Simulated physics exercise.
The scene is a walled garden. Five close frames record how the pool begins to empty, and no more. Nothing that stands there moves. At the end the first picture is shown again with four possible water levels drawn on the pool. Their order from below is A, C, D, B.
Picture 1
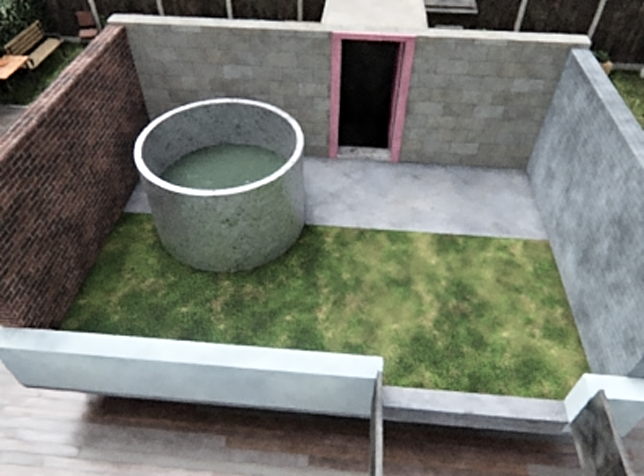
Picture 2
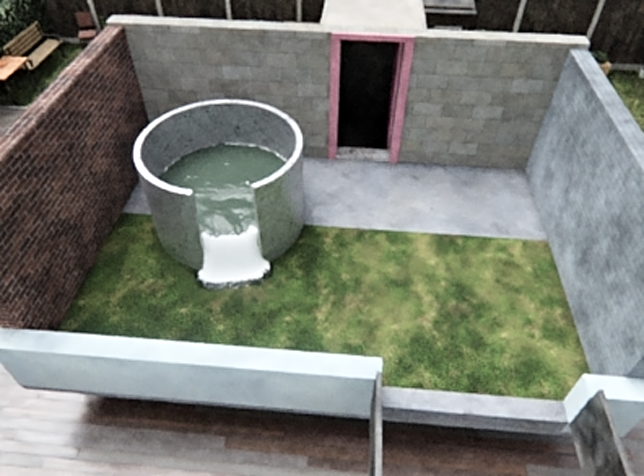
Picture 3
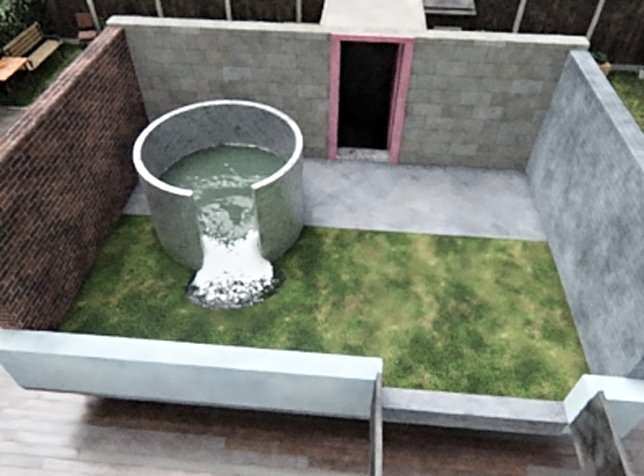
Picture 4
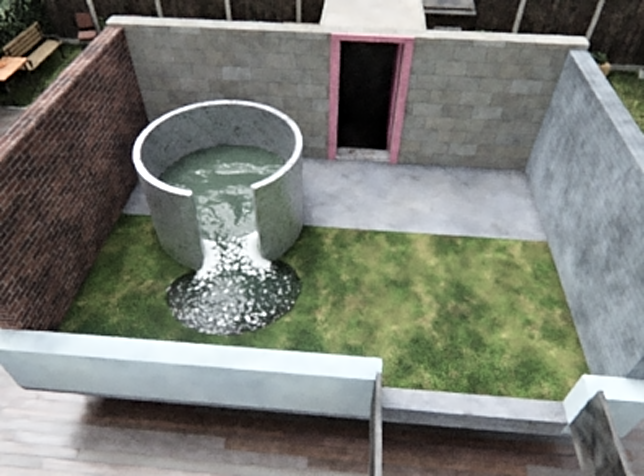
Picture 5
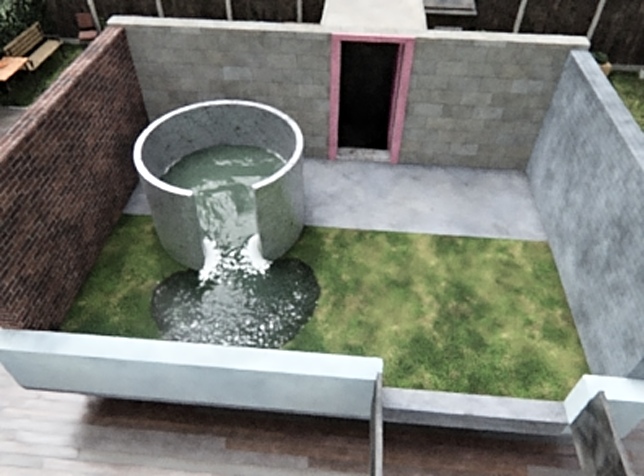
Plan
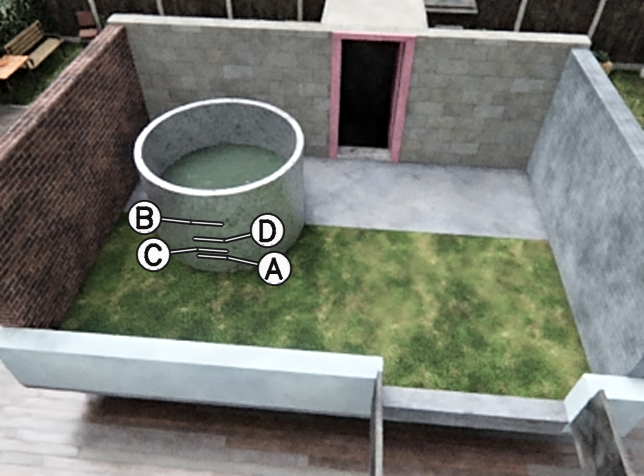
At first, a round concrete pool of still water stands on the left of a walled garden with a pink doorway. An opening appears in the pool's front side and water pours through it onto the grass. The foaming water then spreads into a widening, dark puddle toward the low front wall.
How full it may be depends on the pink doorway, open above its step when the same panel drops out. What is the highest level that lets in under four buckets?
Choose B.
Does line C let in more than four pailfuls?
No, that is safe.
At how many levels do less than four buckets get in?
All four.
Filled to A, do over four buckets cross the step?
No, that is safe.
In white, A at (213, 256); B at (206, 223); C at (211, 250); D at (209, 239); from the bottom up A, C, D, B.
With A, nothing gets over.
With B, a splash gets over, under a bucket.
With C, nothing gets over.
With D, nothing gets over.
